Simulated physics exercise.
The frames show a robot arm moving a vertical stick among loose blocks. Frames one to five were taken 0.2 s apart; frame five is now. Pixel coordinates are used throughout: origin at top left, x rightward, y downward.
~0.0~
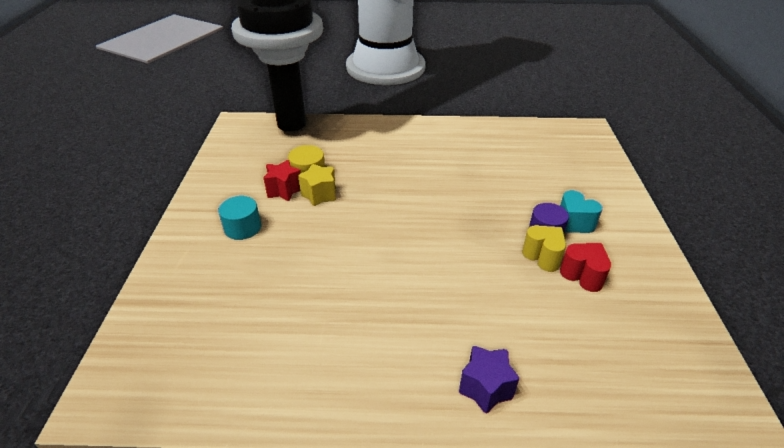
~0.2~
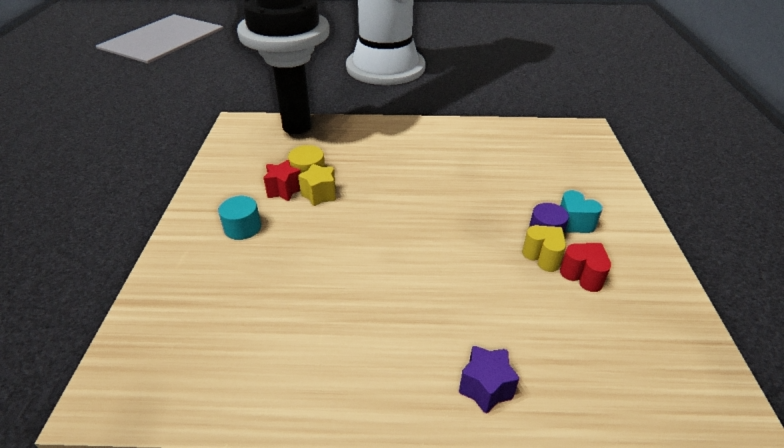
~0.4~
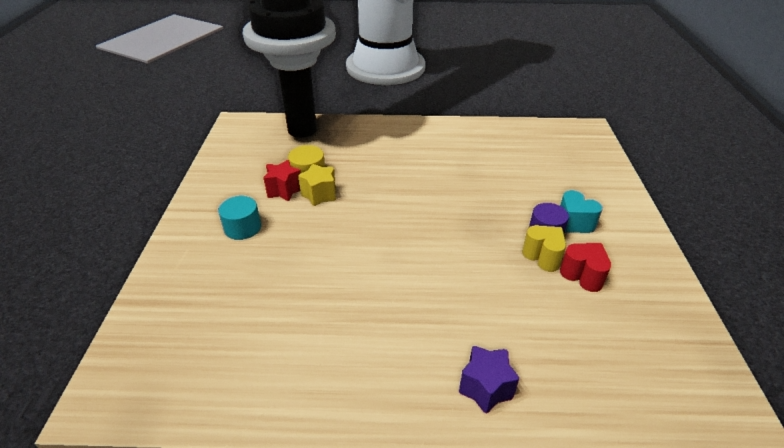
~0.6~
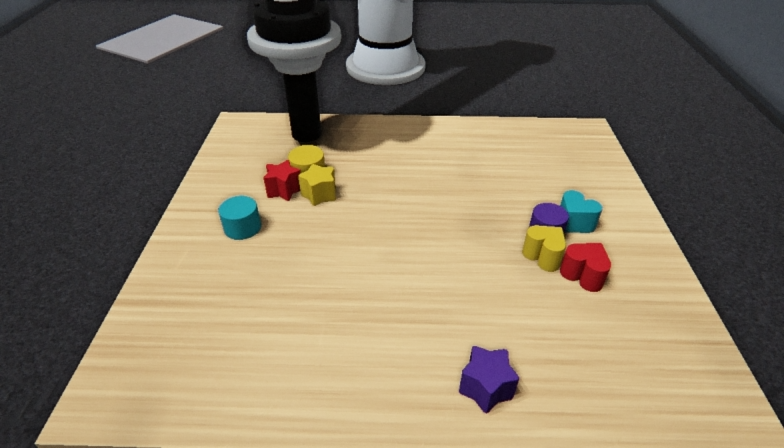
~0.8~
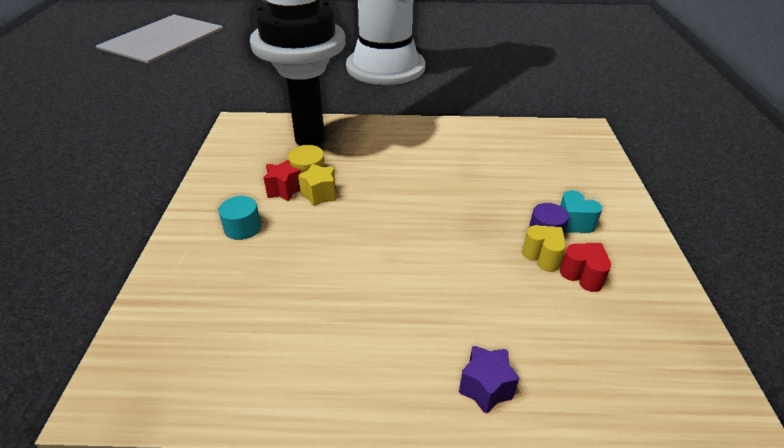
A black vertical stick on a robot arm hangs at the far edge of a pale wooden board on a dark floor, seen from above by a still camera. Red and yellow blocks cluster near it beside a turquoise round one, with purple, turquoise, yellow and red blocks at right and a purple star in front. The stick inches right and slightly nearer, while every block stays still.
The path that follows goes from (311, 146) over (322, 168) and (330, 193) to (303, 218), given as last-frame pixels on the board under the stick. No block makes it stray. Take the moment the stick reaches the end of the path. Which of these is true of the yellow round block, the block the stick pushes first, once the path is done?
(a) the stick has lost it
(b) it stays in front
My pick is b.
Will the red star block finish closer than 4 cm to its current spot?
That would be a yes.
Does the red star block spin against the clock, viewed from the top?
That would be a no.
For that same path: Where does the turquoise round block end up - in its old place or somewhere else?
It shifts.
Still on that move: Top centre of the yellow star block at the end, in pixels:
(312, 216)
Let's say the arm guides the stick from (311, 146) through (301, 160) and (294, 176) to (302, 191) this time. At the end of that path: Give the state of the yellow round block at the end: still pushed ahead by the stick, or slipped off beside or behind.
It holds its place in front.
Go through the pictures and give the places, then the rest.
In the first picture, lower end of the stick at (292, 125), tops of blocks, turquoise round block at (237, 207), red star block at (281, 170), yellow round block at (306, 154), yellow star block at (318, 174).
In the second picture, stick at (297, 127), blocks as before.
In the third picture, stick at (302, 130), blocks as before.
In the fourth picture, stick at (307, 135), blocks as before.
In the fifth picture, stick at (310, 140), turquoise round block at (237, 207), red star block at (281, 170), yellow round block at (306, 154), yellow star block at (318, 174).
On the path given first. One third of the way, stick at (322, 161); red star block at (273, 174), turned 15° clockwise; yellow round block at (304, 166); yellow star block at (319, 183), turned 40° anticlockwise.
Two thirds of the way, stick at (330, 187); red star block at (265, 177), turned 55° clockwise; yellow round block at (295, 184); yellow star block at (322, 195), turned 70° anticlockwise.
At the end, stick at (302, 211); turquoise round block at (222, 210); red star block at (256, 178), turned 105° clockwise; yellow round block at (261, 198); yellow star block at (312, 216), turned 115° anticlockwise.
